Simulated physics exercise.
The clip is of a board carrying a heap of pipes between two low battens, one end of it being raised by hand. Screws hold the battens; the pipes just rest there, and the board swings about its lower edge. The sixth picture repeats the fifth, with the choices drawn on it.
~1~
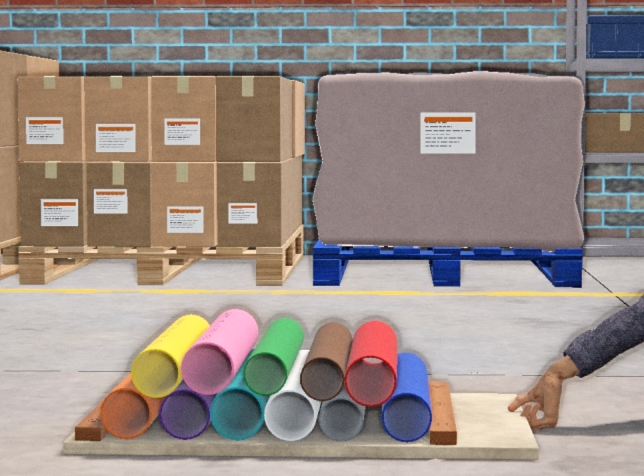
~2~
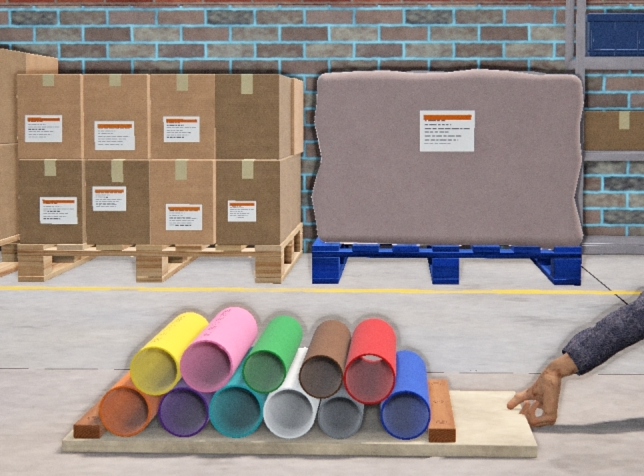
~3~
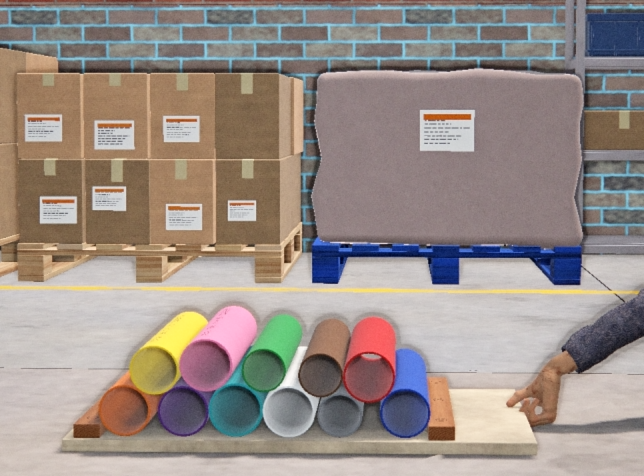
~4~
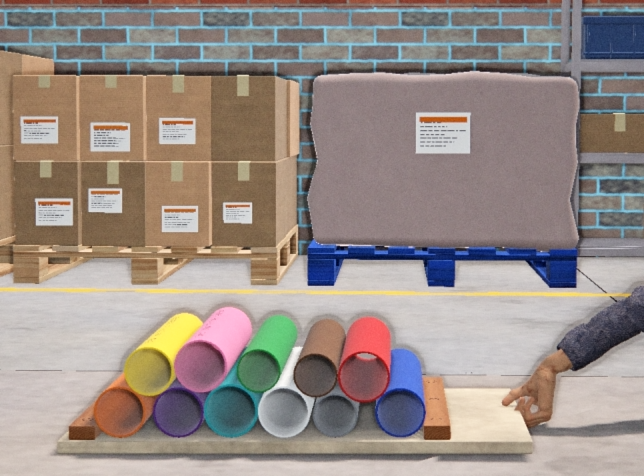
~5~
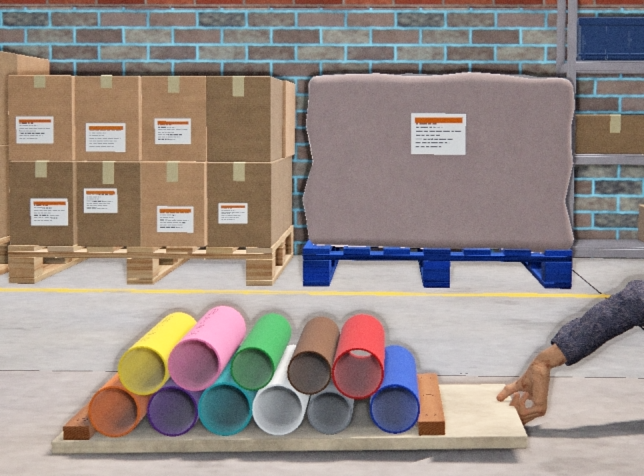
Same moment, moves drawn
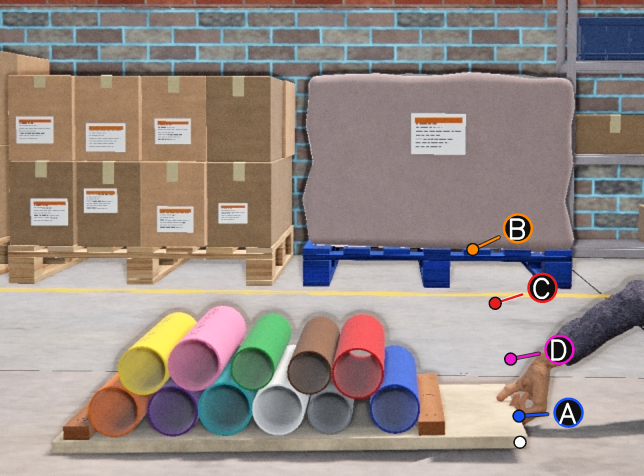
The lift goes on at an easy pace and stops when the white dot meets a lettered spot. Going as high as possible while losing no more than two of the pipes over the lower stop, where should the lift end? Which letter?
The last mark within the limit is B.
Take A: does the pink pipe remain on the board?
Yes.
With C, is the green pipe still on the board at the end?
Yes, with C.
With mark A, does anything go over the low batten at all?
No.
On the marked copy, A at (519, 416); B at (473, 250); C at (495, 303); D at (511, 359); the white dot at (520, 442).
Following B. Soon after the start, board at 16°.
Later, board at 26°.
In the end, board at 26°, none over the low batten.
As for the rest, A none over the low batten; C none over the low batten; D none over the low batten.
